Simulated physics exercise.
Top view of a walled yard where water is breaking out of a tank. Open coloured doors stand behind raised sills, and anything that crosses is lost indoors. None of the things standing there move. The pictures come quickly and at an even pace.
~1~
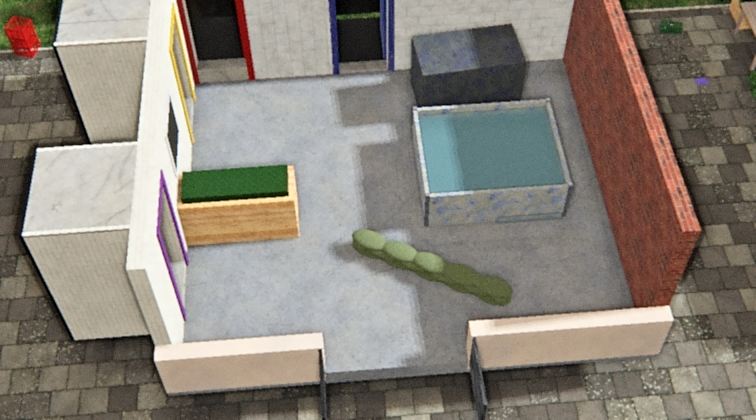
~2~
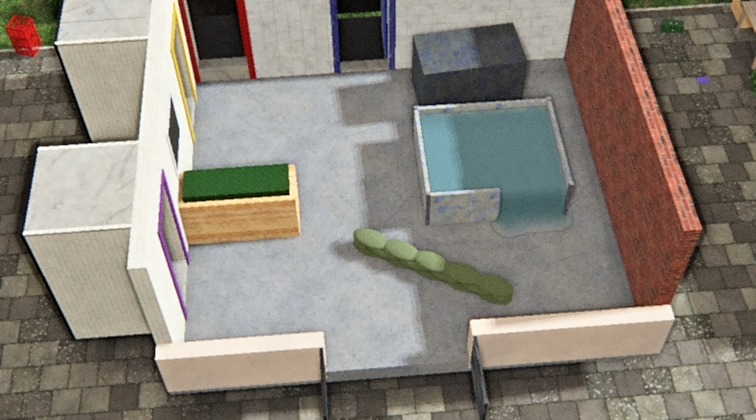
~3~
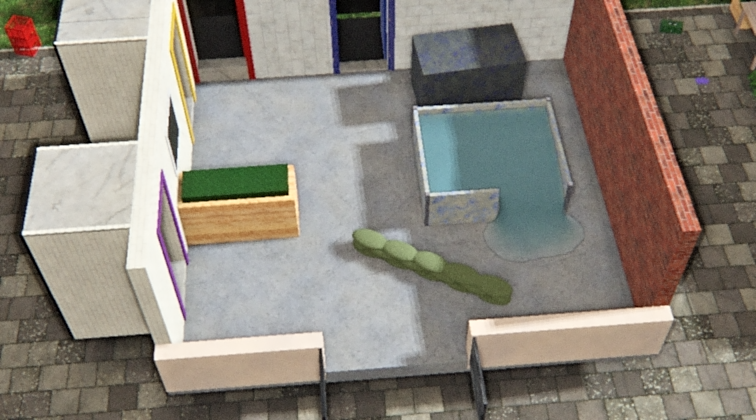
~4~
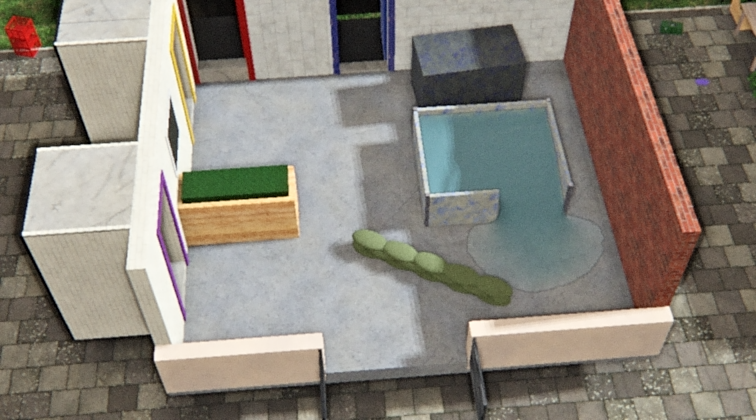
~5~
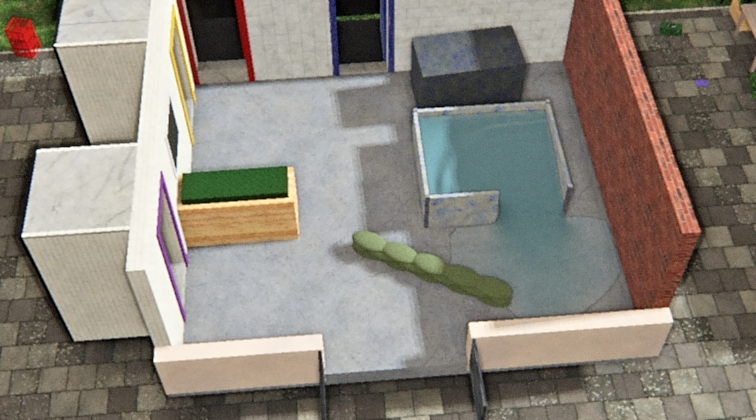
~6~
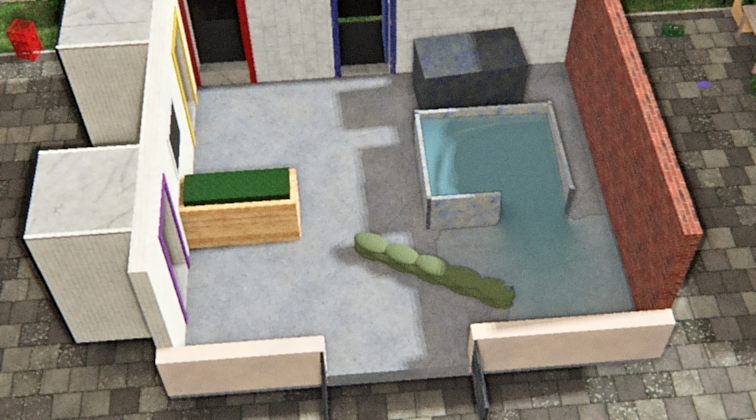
Water burst through the front right corner of a still, full tank in a walled yard, then spread across the grey floor in a widening, rounded sheet between the green hedge and brick wall.
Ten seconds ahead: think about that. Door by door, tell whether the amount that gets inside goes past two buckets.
Door by door: The red door stays at two buckets or less, the blue door stays at two buckets or less, the yellow door stays at two buckets or less, the purple door stays at two buckets or less.
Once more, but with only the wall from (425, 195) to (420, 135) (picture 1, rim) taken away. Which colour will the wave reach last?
Last: The blue one.
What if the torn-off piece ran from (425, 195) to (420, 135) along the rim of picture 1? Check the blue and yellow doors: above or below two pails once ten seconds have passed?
In brief, the blue one goes past the mark; the yellow one goes past the mark.
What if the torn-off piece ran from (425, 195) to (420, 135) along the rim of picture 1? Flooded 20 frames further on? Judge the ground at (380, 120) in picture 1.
Verdict: Clear.
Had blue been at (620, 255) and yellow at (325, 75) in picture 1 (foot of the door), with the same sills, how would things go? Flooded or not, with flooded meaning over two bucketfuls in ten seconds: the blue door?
In that case blue gets flooded.
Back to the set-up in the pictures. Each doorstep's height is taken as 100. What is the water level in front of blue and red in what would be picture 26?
In order: Roughly 0 and 0 in a hundred.
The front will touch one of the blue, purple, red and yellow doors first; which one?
I choose the purple one.
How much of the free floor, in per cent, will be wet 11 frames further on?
Roughly 30 percent.
A moment on, water covers 15 % of the floor; the red door not reached, the blue door not reached, the yellow door not reached, the purple door not reached.
Next, water covers 30 % of the floor; the red door not reached, the blue door not reached, the yellow door not reached, the purple door not reached.
Then, water covers 50 % of the floor; the red door not reached, the blue door not reached, the yellow door not reached, the purple door not reached.
Later, water covers 70 % of the floor; the red door not reached, the blue door not reached, the yellow door not reached, the purple door under two buckets in.
In the end, water covers 90 % of the floor; the red door wet at the sill, nothing in, the blue door wet at the sill, nothing in, the yellow door wet at the sill, nothing in, the purple door under two buckets in.
